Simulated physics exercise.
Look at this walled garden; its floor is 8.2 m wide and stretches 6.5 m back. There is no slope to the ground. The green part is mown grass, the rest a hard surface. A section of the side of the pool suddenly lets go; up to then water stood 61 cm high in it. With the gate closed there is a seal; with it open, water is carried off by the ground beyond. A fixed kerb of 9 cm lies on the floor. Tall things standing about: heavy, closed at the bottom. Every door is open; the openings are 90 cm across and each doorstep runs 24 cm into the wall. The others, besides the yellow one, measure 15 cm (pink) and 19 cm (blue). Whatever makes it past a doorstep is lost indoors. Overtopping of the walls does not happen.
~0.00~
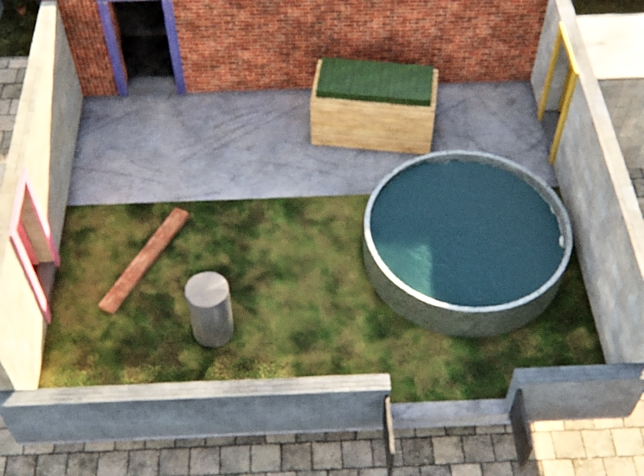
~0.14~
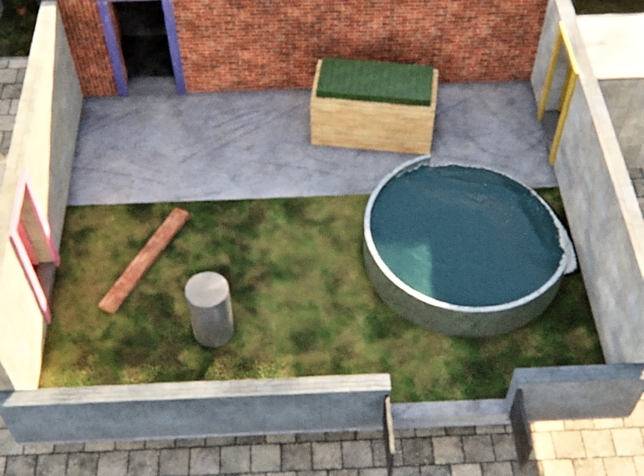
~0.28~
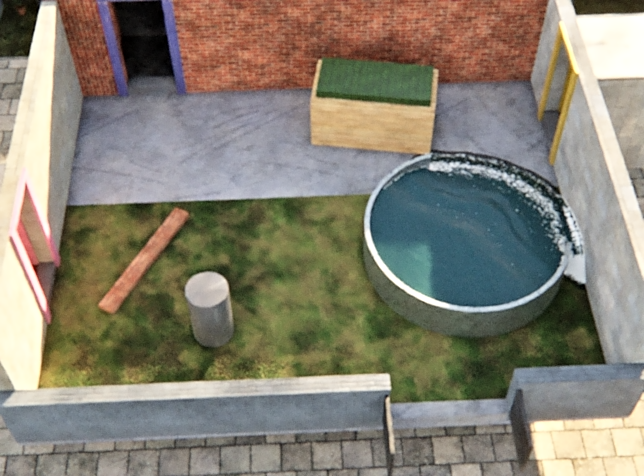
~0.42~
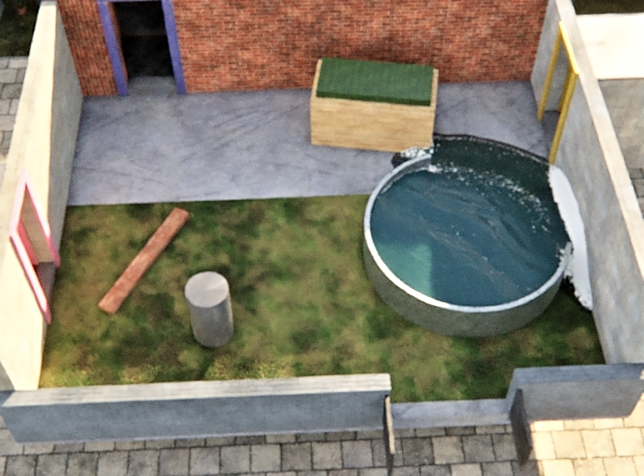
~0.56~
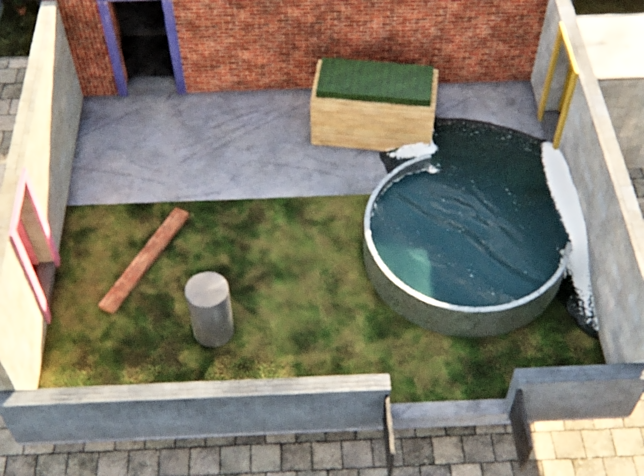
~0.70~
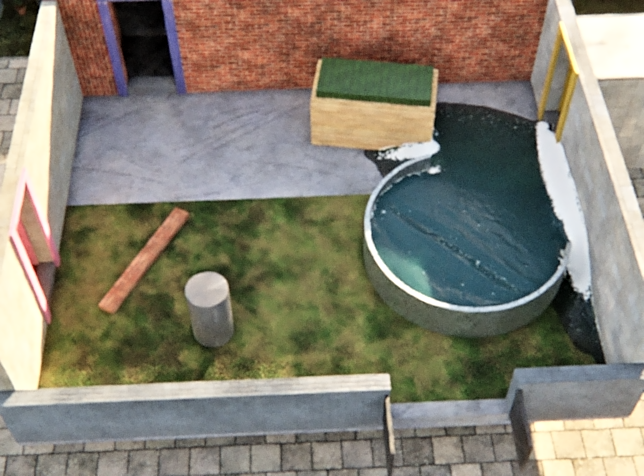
A round pool of still water in a walled garden gave way at its far side, and water poured out foaming, spreading across the paving behind it and along the right wall.
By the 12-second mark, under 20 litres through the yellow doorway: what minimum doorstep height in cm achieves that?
A height of about 30 cm achieves it.
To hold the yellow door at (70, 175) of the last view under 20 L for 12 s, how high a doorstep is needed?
Roughly 12.0 cm, give or take.
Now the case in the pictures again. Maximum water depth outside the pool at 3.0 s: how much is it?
Max depth: Around 46 cm.
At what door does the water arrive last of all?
I'd go with the pink door.
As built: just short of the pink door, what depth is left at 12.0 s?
Some 7.5 centimetres.
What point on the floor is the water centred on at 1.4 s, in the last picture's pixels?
Around (480, 218).
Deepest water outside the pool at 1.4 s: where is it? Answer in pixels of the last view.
Near (497, 82).
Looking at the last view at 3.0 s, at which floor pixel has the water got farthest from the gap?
Front tip: Approx. (233, 91) px.
After 1.4 s water covers 20 % of the floor, deepest (62 cm) near (497, 82); 26 cm at the yellow door, 1 litre in over its 26 cm doorstep.
After 3.0 s water covers 30 % of the floor, deepest (46 cm) near (436, 126); 34 cm at the yellow door, 16 litres in over its 26 cm doorstep.
After 12.0 s water covers 100 % of the floor, deepest (18 cm) near (541, 176); 15 cm at the yellow door, 45 litres in over its 26 cm doorstep.
At the yellow door as built, the water arrived by 0.7 s and peaked near 35 cm at 3.2 s.
With a doorstep of 24 cm, 63 litres would have come in within the 12 s; with 32.5 cm, 10 litres. So under 20 litres takes about 30 cm.
